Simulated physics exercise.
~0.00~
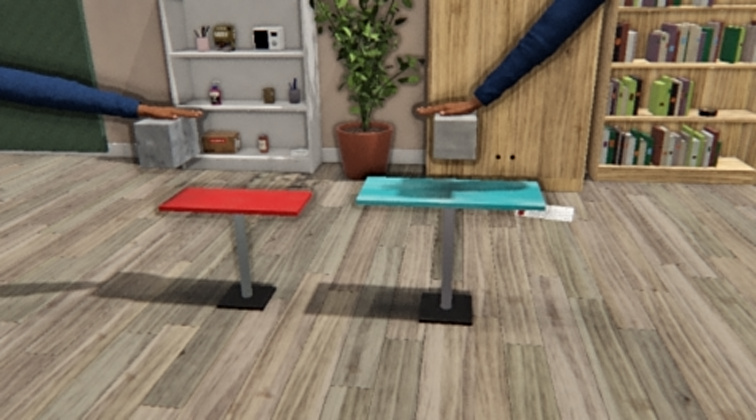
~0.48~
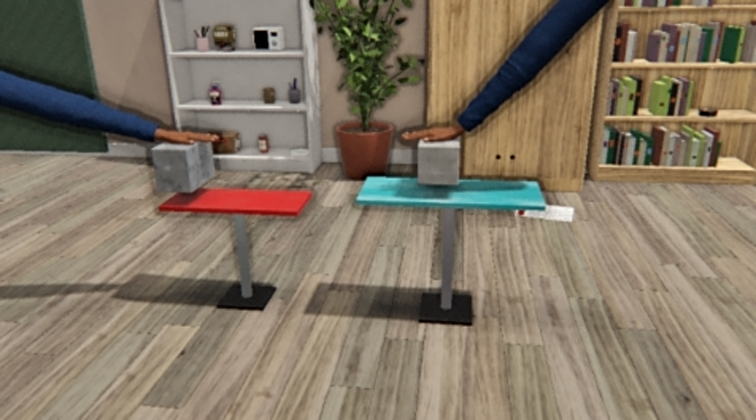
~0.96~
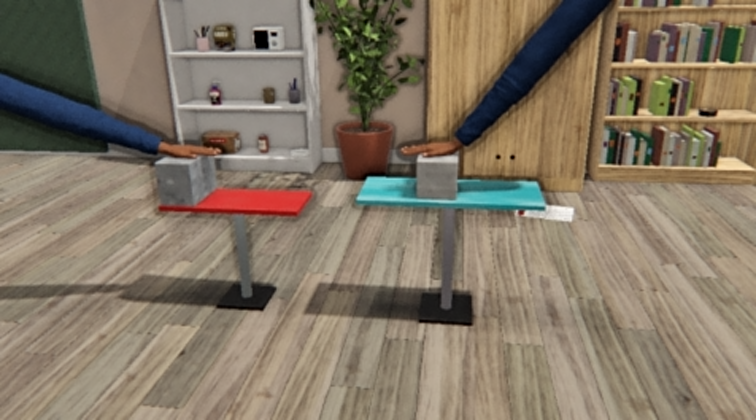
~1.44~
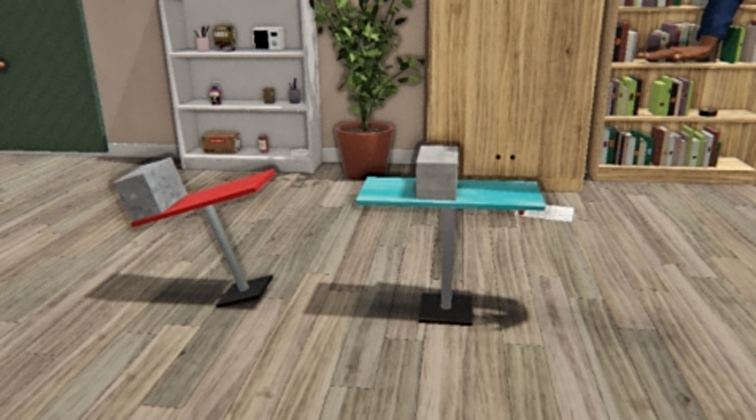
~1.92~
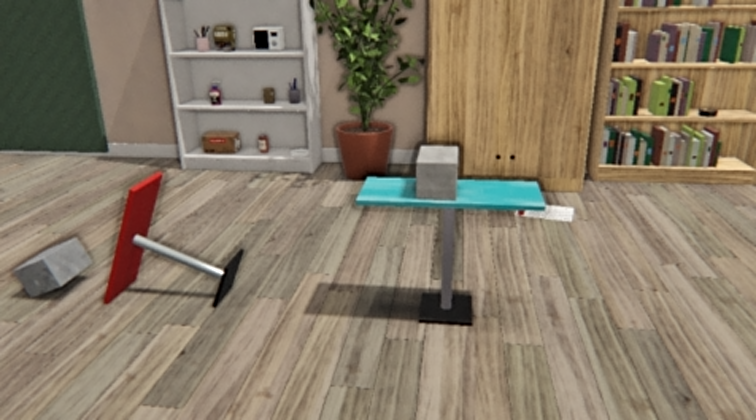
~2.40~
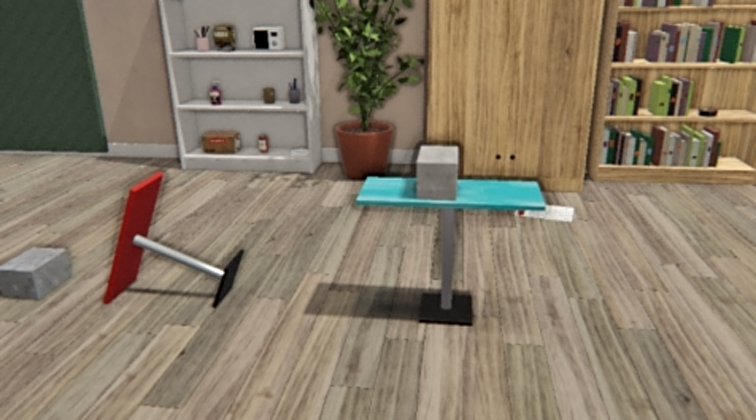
In a living room, two hands setting grey blocks on small tables, the red one toppling left, the turquoise one staying upright.
